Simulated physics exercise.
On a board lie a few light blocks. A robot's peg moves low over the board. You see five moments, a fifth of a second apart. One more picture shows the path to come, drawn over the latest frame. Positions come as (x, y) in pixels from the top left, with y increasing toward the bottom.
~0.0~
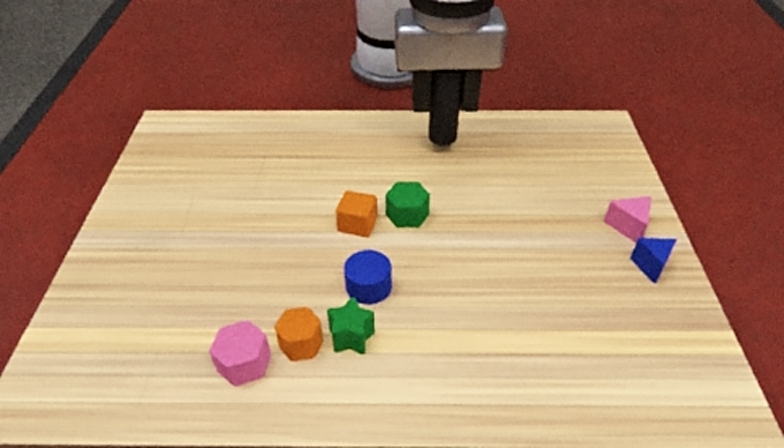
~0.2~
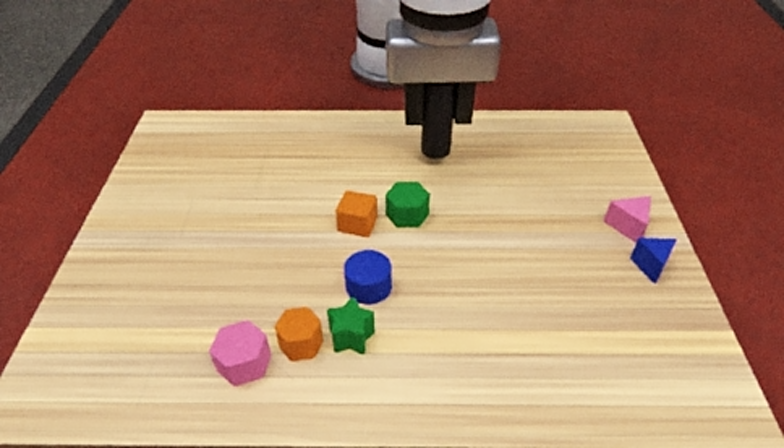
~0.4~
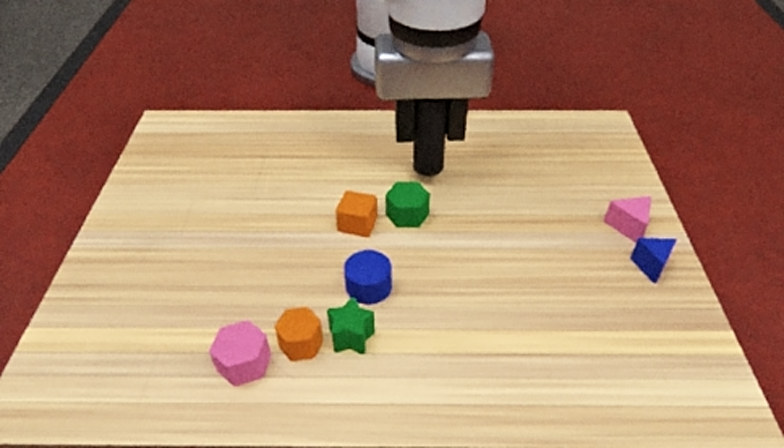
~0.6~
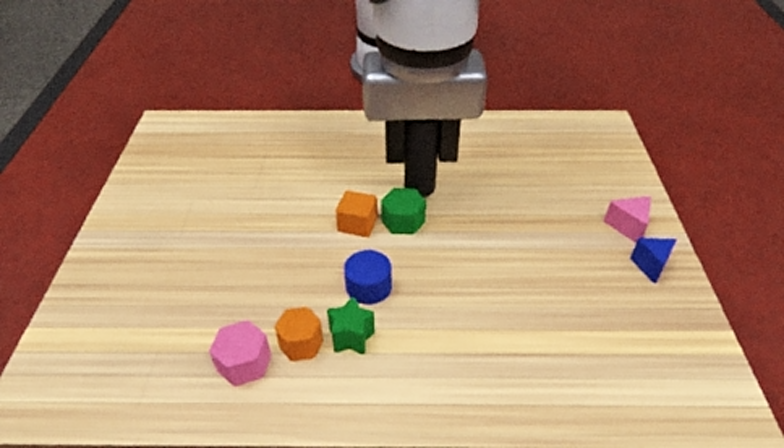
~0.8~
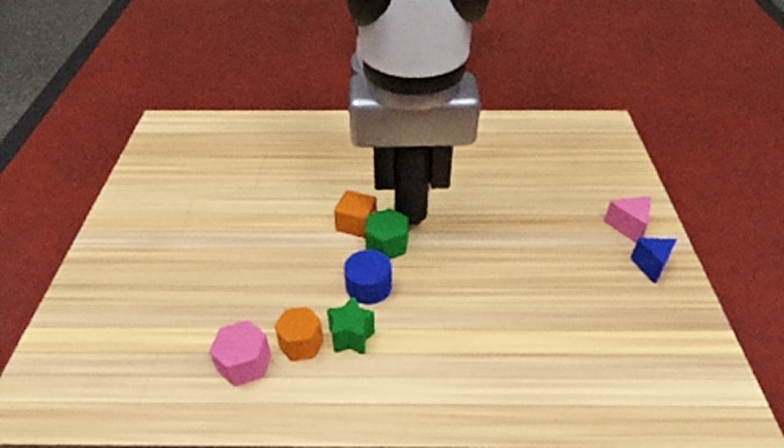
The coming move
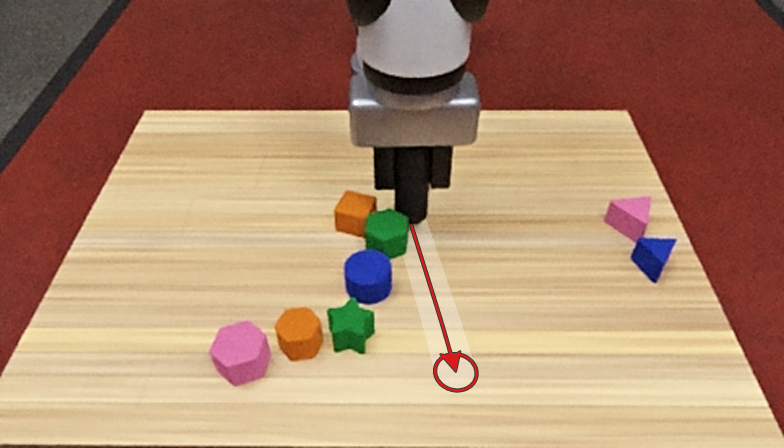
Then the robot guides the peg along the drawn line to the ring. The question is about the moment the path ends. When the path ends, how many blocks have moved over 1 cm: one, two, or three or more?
Only one of them.
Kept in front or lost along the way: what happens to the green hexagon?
The green hexagon slips off.
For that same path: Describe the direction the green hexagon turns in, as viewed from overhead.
The turn is clockwise.
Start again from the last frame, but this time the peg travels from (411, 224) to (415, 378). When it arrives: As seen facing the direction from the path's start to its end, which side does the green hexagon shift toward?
It shifts to the right.
The drawn path runs in a line from (411, 224) to (456, 372).
What follows on the original path. One third of the way, peg at (425, 256); green hexagon at (381, 234), turned 40° clockwise.
Two thirds of the way, peg at (441, 306); green hexagon at (381, 234), turned 40° clockwise.
At the end, peg at (457, 362); blue circle not moved; green hexagon at (381, 234), turned 40° clockwise.
